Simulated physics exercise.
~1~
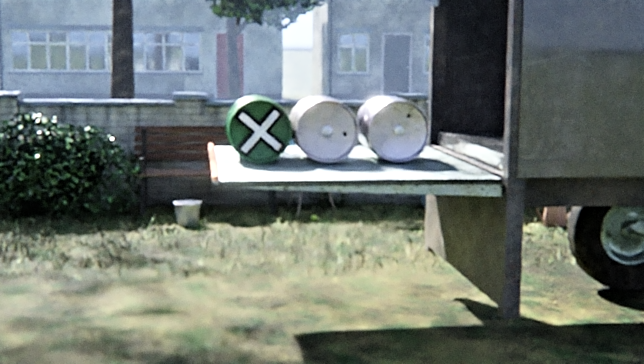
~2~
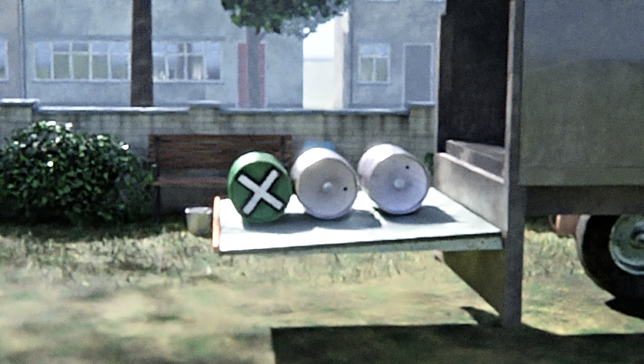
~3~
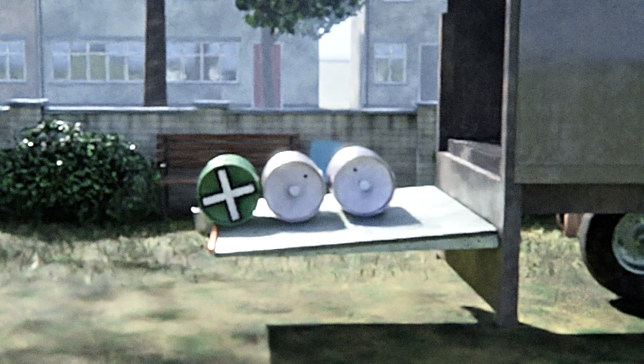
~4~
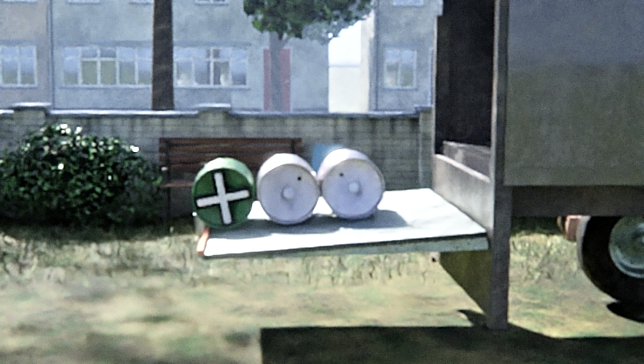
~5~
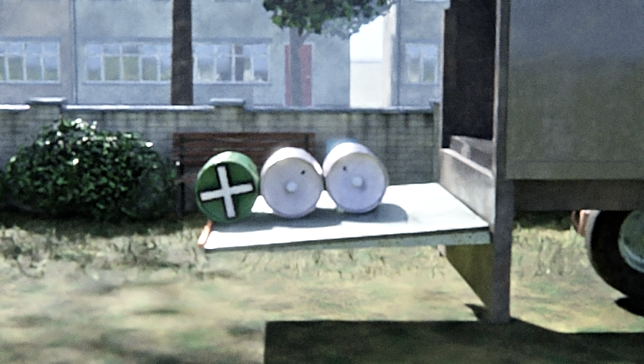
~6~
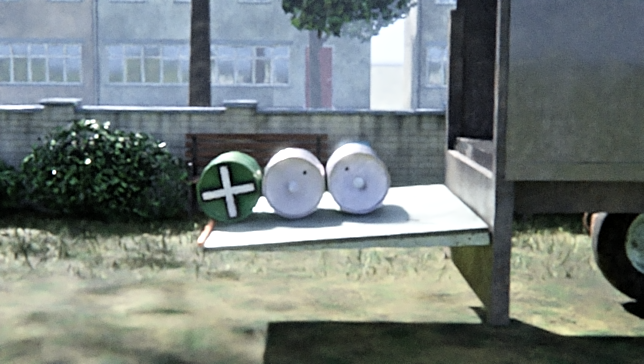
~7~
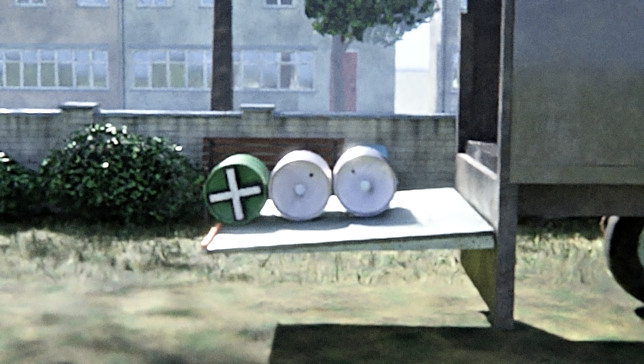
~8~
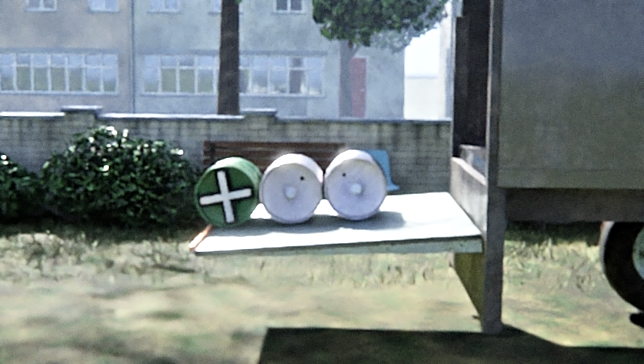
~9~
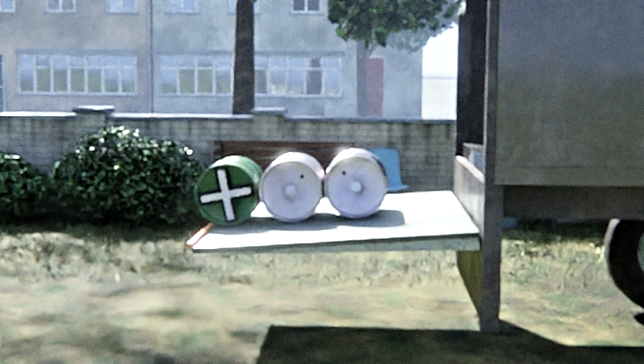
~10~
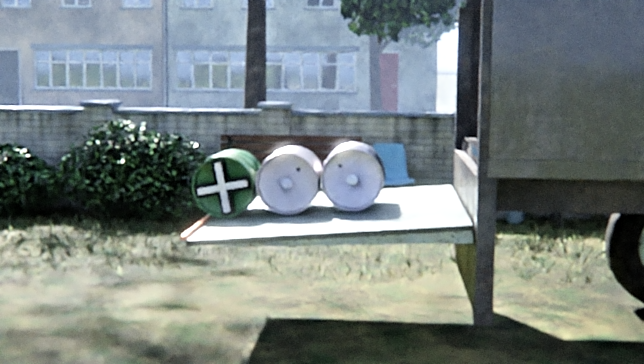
A green keg and two pale ones roll left on a lowered tail platform and stop.
